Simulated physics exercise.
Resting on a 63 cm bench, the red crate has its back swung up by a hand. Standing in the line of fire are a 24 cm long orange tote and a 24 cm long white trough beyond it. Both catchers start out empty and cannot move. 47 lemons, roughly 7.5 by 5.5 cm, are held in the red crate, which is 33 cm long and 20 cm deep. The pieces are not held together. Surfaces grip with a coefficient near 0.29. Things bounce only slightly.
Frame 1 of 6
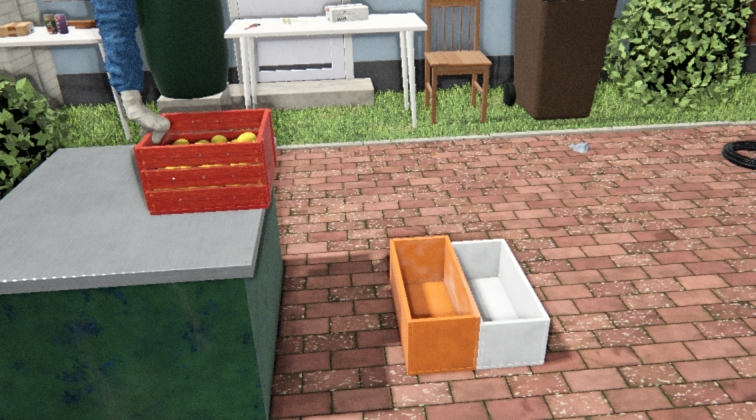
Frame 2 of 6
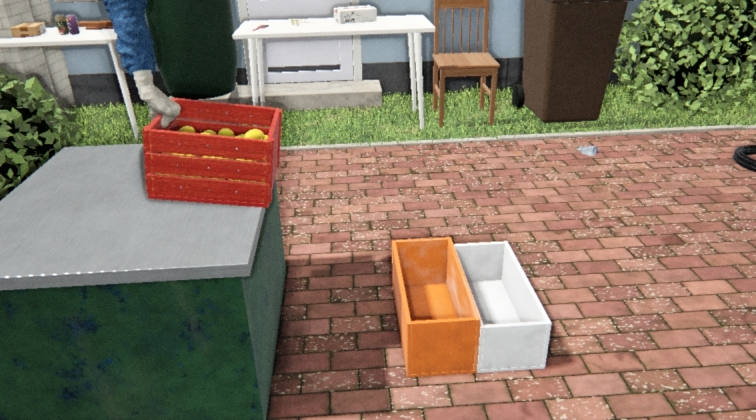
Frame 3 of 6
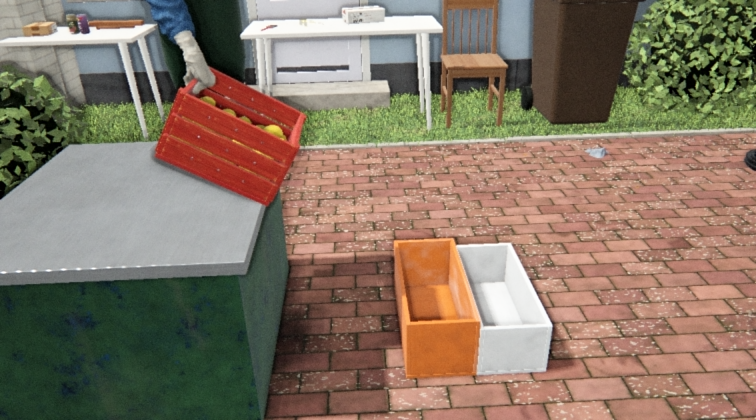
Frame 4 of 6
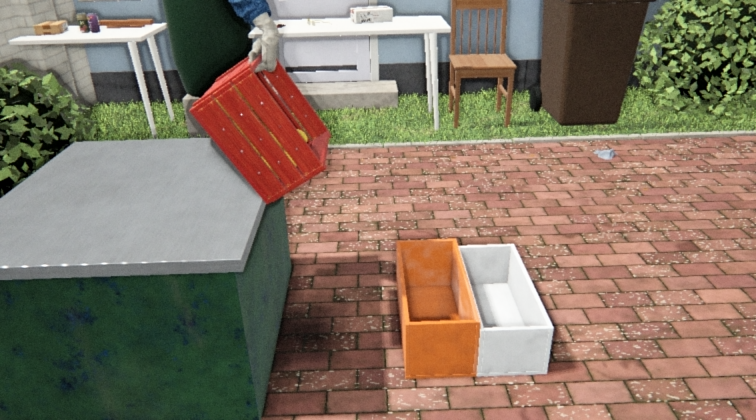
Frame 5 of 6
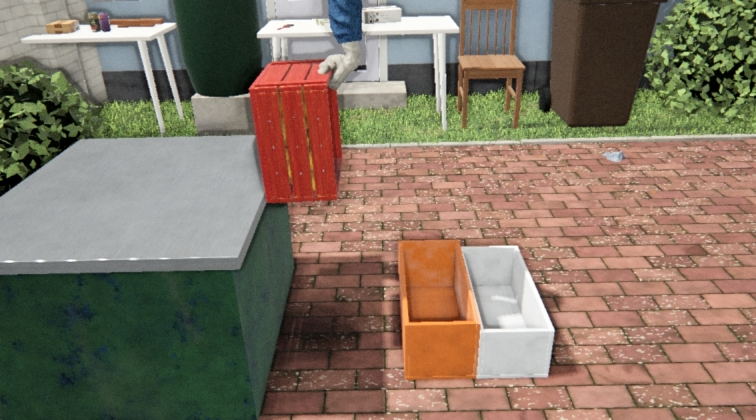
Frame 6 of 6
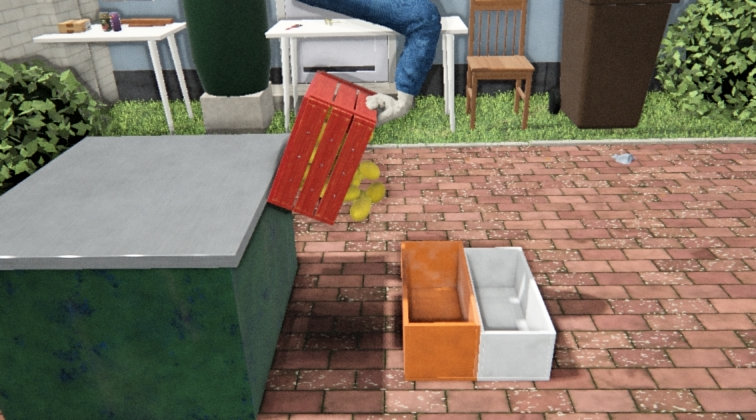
A gloved hand tips a red crate over a bench edge until yellow lemons tumble out.
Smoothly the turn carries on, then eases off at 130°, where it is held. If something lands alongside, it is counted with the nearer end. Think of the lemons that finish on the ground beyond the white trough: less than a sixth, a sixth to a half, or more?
In the end, below one sixth of the load sits on the ground beyond the white trough.
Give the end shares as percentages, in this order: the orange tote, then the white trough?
Shares, in order: About 30 percent and 0 percent.
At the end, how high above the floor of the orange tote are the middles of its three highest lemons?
It reaches close to 6 cm.
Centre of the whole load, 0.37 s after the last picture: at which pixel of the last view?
Roughly at pixel (385, 317).
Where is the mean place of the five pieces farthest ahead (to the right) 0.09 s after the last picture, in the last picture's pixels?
The leading five average out near (402, 224).
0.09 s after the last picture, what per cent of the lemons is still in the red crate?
I'd say close to 50 in a hundred.
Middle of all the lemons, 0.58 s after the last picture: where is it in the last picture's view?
Somewhere near (385, 323) in pixels.
Then, 0.09 s after the last picture, tilt 125°; 24 still in the red crate and 23 in the air.
Then, 0.21 s after the last picture, tilt 130°; 6 still in the red crate, 7 in the orange tote, 2 on the ground short of the orange tote and 32 in the air.
Then, 0.37 s after the last picture, tilt 130°; 14 in the orange tote, 22 on the ground short of the orange tote and 11 in the air.
When it is over (0.58 s after the last picture), 14 in the orange tote and 33 on the ground short of the orange tote. Asked share, 0 of 47, 0 per cent.
